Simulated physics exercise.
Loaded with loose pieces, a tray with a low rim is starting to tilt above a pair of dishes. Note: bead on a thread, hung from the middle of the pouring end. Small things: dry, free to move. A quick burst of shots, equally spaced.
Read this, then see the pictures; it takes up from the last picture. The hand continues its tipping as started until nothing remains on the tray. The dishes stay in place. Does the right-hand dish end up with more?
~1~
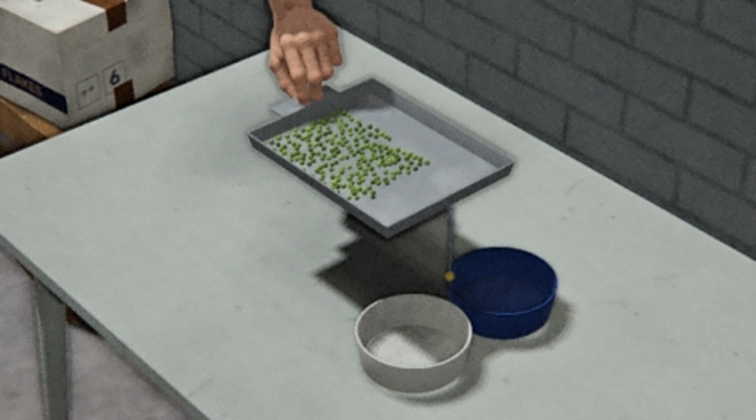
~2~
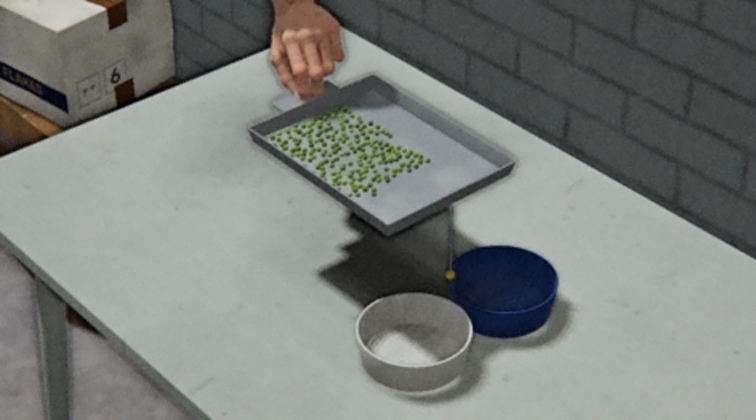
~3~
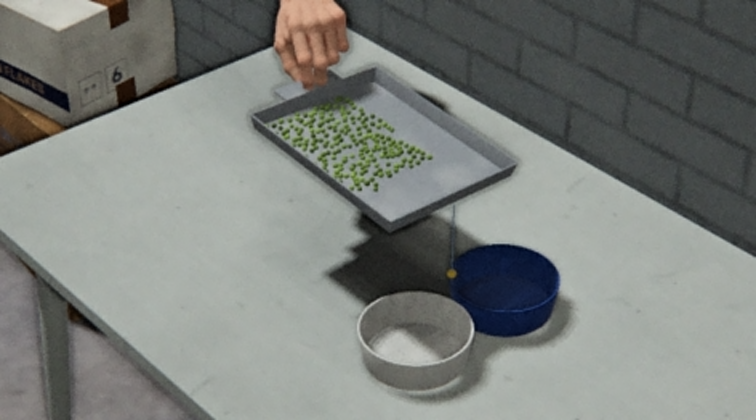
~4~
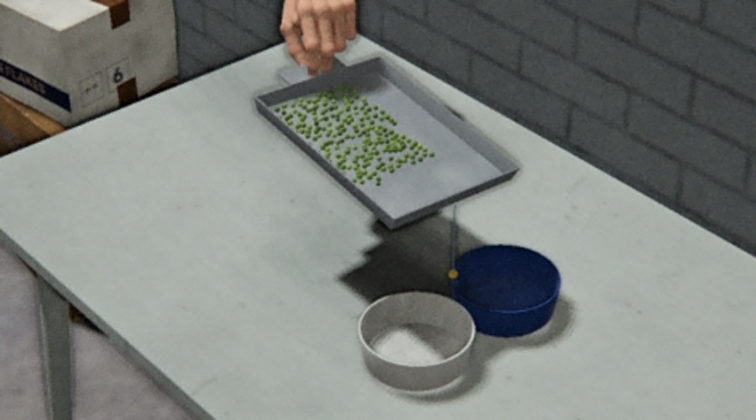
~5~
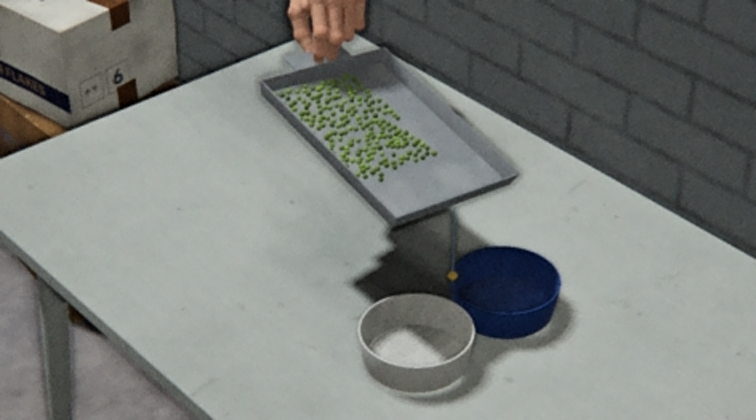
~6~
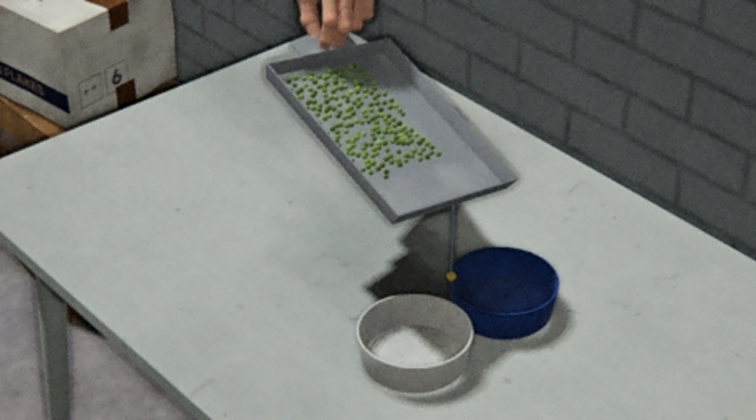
Yes.
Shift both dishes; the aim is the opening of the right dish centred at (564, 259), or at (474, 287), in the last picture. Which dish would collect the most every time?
At the first place the right-hand dish, at the second the dish on the right.
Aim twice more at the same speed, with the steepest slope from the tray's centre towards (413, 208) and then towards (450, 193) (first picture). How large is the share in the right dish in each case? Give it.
About 0 and 70 percent.
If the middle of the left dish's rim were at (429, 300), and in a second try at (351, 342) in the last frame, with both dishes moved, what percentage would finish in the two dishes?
Close to 100 in a hundred, then close to 0 in a hundred.
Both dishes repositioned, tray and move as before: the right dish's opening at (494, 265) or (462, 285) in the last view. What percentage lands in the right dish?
About 90% on the first try and 20% on the second.
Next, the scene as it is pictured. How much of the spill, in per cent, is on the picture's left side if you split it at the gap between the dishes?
That would be roughly 20 per cent.
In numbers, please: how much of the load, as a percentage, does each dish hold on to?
Around 0 in a hundred in the left dish and around 80 in a hundred in the right dish.
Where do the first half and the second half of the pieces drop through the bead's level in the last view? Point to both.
The first part passes (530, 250); everything after passes (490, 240).
Soon, tray tipped steeply; about two thirds on the tray; a small part in the right dish; about a third in the air.
A while on, tray tipped past a quarter turn; about a quarter on the tray; about two thirds in the right dish; a small part outside both; a small part in the air.
Towards the end, tray tipped past a quarter turn; most in the right dish; about a quarter outside both.
Finally, tray tipped past a quarter turn; none in the left dish; most in the right dish; about a quarter outside both.
